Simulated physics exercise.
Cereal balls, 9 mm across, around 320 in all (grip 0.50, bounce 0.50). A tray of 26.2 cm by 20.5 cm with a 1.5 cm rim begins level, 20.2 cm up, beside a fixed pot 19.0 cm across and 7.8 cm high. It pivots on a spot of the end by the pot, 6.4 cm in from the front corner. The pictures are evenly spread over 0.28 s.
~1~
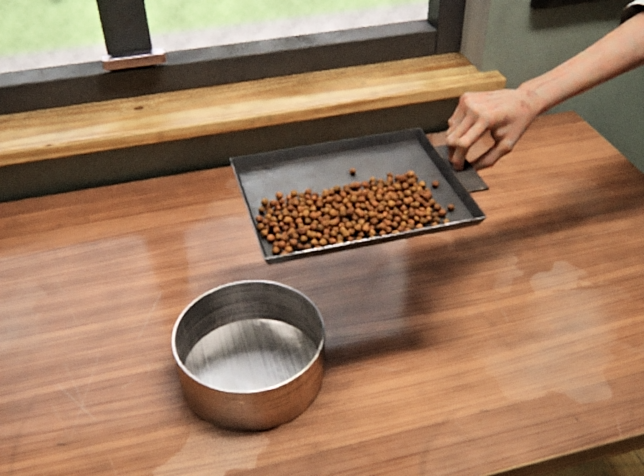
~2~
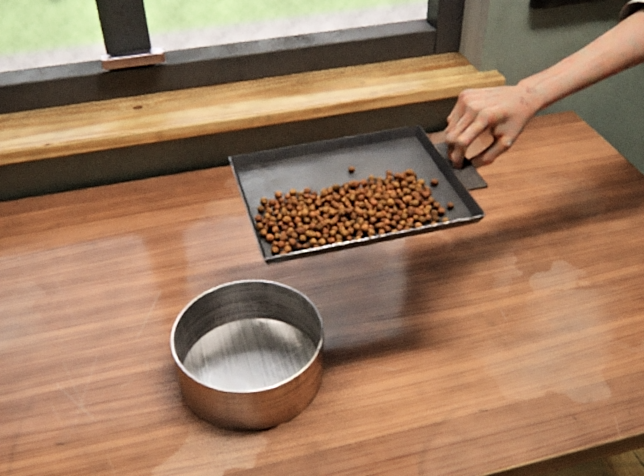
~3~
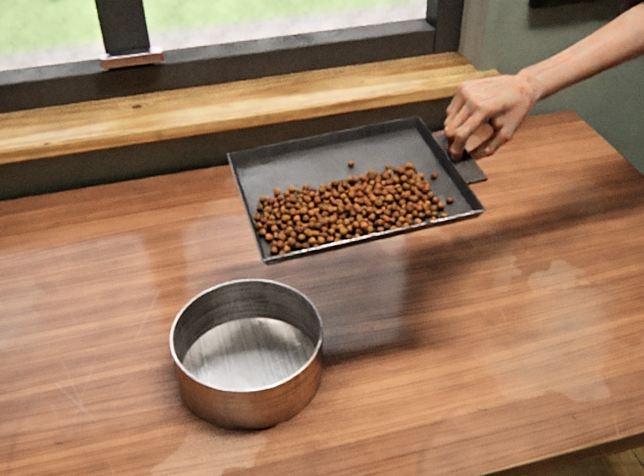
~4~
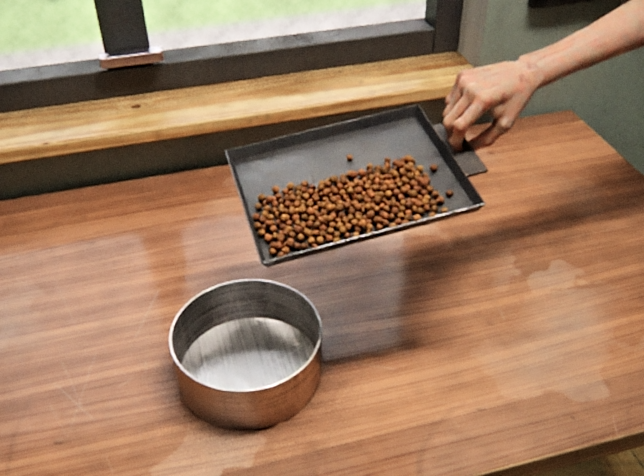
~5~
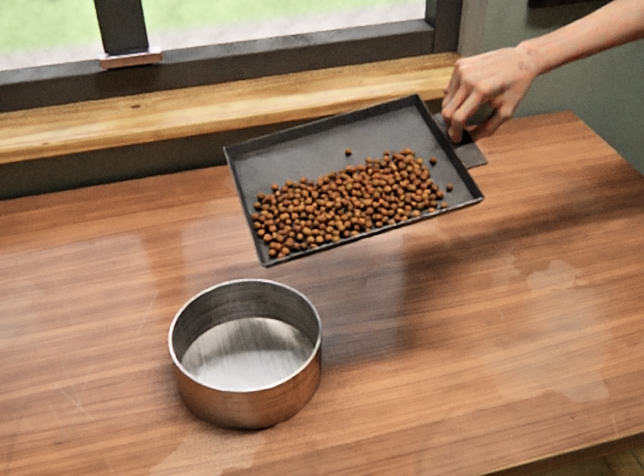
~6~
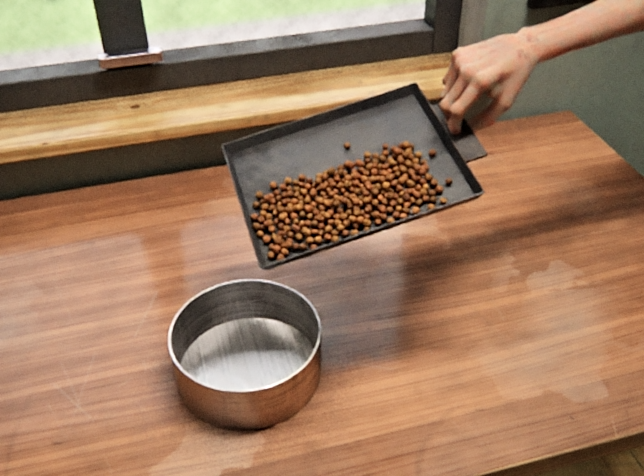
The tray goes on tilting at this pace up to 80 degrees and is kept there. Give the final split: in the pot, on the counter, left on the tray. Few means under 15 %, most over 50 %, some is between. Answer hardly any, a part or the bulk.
Pot: The bulk, counter: Hardly any, tray: Hardly any.
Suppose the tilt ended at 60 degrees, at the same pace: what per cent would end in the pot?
It would be near 70 per cent.
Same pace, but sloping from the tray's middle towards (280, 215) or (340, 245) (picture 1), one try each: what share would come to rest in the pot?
About 85 and 65 per cent.
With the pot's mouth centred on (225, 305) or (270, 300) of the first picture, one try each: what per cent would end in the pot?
Some 35 and 50 per cent.
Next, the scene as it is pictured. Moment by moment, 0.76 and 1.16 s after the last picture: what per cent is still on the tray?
About 80, 5.
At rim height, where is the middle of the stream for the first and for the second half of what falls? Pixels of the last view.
At about (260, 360), then at (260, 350).
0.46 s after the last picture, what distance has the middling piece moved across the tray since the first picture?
Some 2 cm.
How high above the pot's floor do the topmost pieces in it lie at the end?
About 2.5 cm.
Then, 0.46 s after the last picture, tilt 46 degrees; the tray holds 100 %, the pot 0 %.
Then, 0.76 s after the last picture, tilt 67 degrees; the tray holds 80 %, the pot 5 %.
Then, 1.16 s after the last picture, tilt 80 degrees; the tray holds 5 %, the pot 80 %.
In the end, pot 95 %, counter 5 %, tray 0 %.
